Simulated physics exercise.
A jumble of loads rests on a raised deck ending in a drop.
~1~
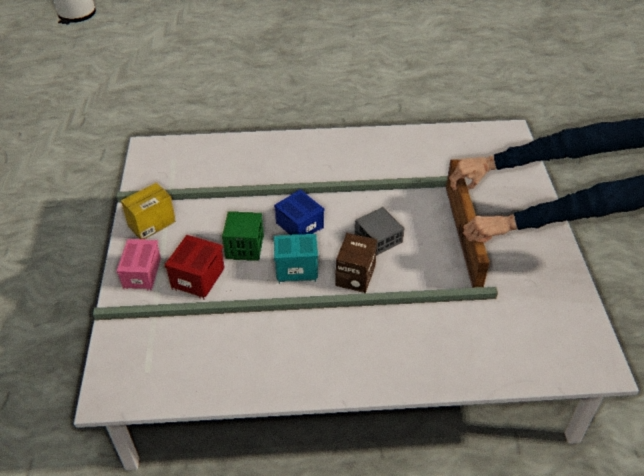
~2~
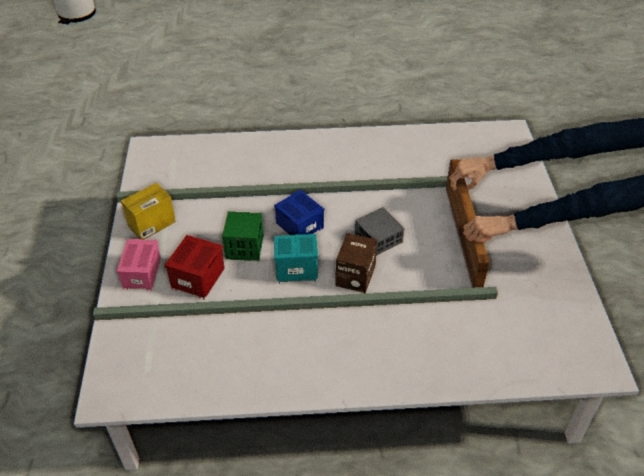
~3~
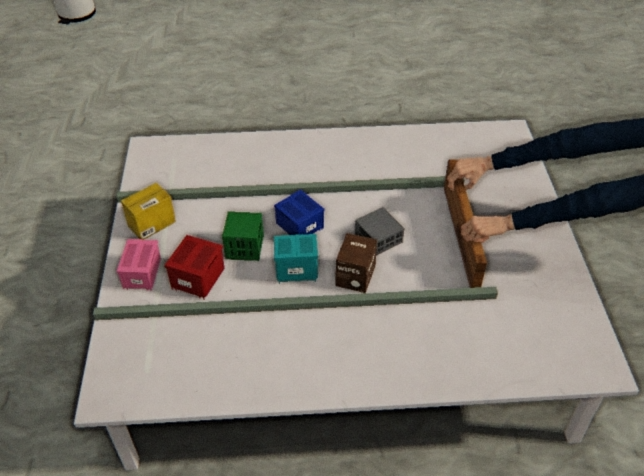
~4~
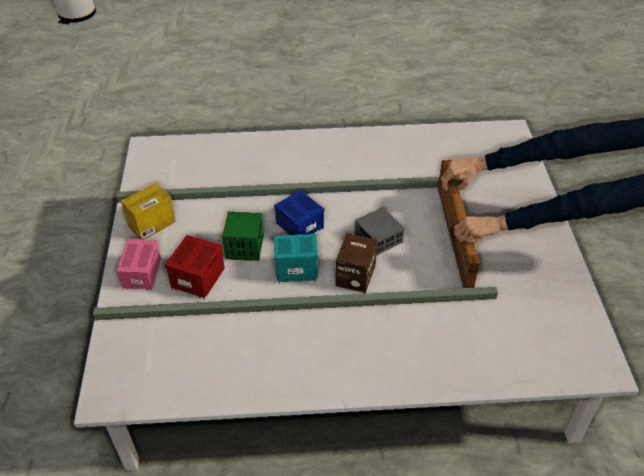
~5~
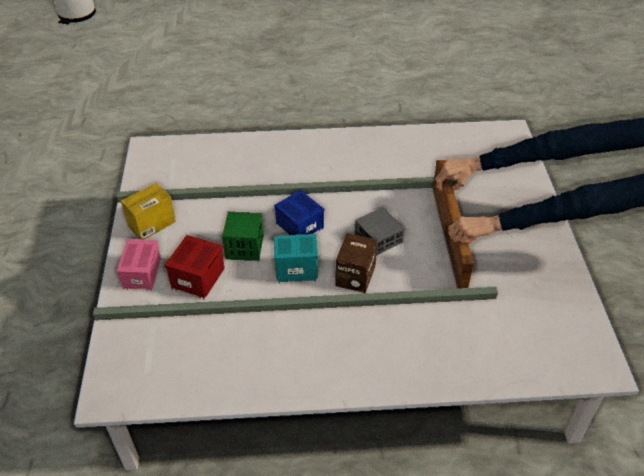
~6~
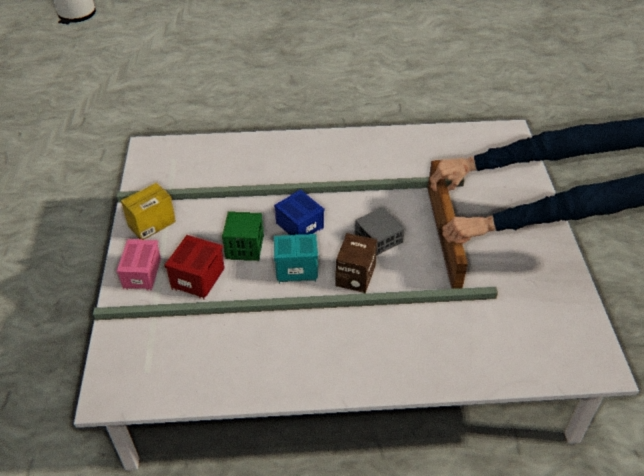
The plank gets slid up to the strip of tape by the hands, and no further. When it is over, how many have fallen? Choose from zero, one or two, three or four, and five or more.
When it is over, three or four have fallen.
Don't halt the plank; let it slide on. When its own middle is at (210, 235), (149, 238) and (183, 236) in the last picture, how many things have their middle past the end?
Per position: 1 / 5 / 2.
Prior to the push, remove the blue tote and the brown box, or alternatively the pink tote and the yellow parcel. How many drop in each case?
The counts: 2 and 1.
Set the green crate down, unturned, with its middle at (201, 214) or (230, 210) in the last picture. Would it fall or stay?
Observed in order: Try one, it does not remain; try two, it does not remain.
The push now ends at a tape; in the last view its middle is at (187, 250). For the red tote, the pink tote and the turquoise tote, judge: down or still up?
The red tote goes down, while the pink tote goes down and the turquoise tote keeps its spot.
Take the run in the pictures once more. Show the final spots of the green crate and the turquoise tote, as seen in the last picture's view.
Around (108, 243), then around (103, 268).
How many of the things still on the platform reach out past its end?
Looks like 2 of them.
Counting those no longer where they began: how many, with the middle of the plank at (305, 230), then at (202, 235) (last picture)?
That makes 5 at the first spot and 8 at the second.
Early on, none off yet; pink tote at rest near (140, 265); yellow parcel at rest near (149, 212); red tote at rest near (196, 267).
Finally, the number that fall off is three or four; lost, red tote, yellow parcel and pink tote.
